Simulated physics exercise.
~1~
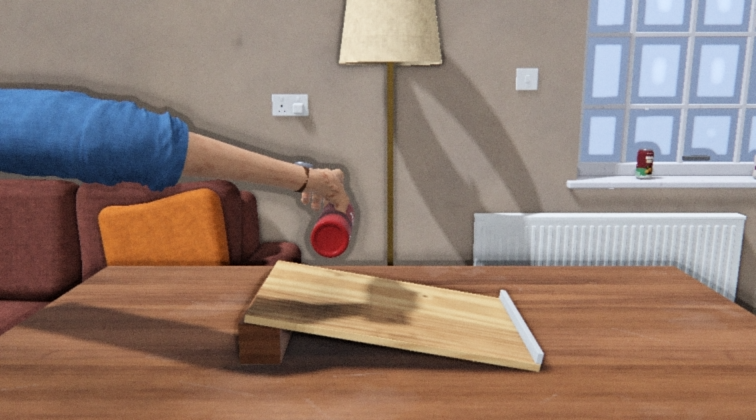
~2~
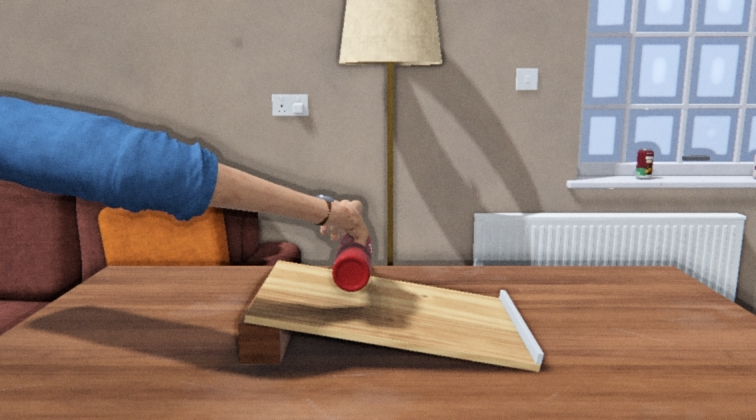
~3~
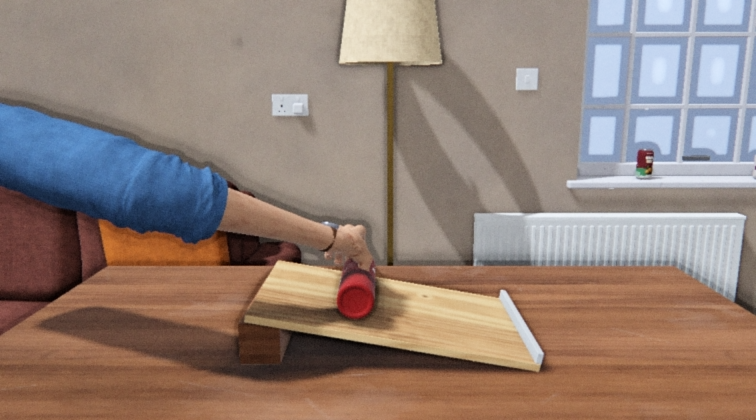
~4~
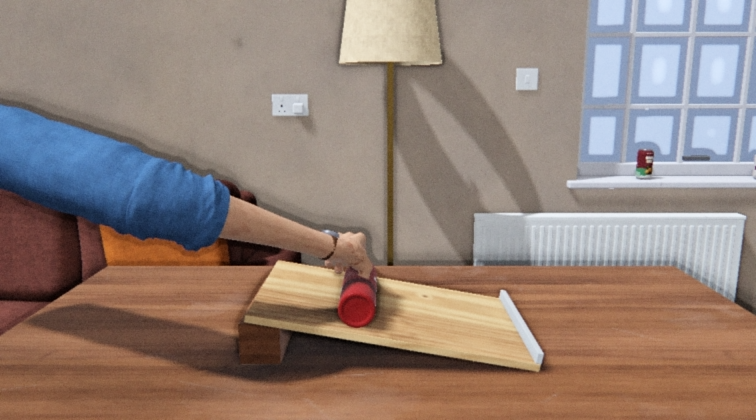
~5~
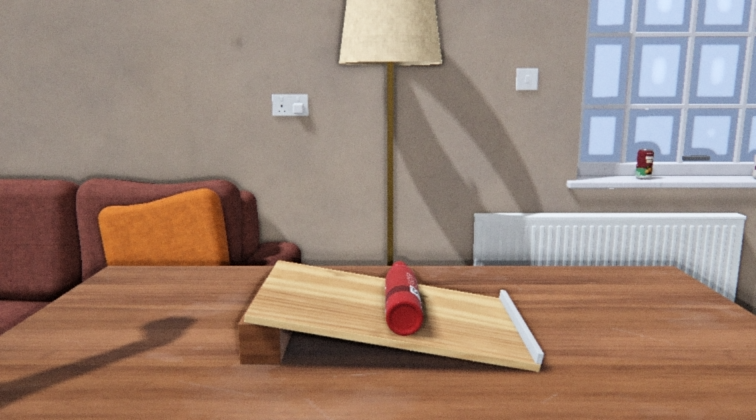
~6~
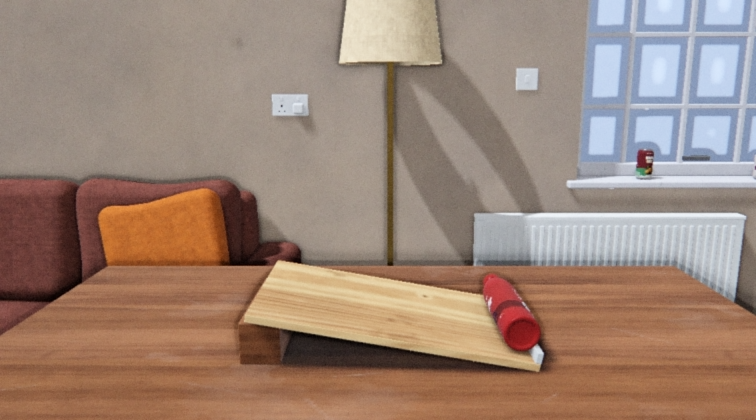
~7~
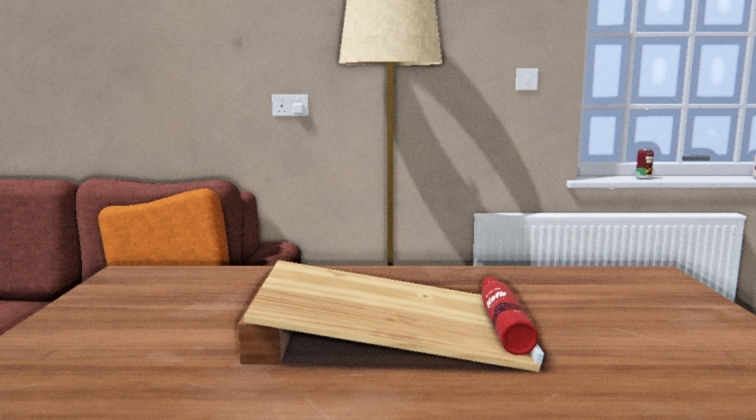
On a wooden table, a hand releases a red bottle, which rolls down a sloping board and rests against its raised edge.
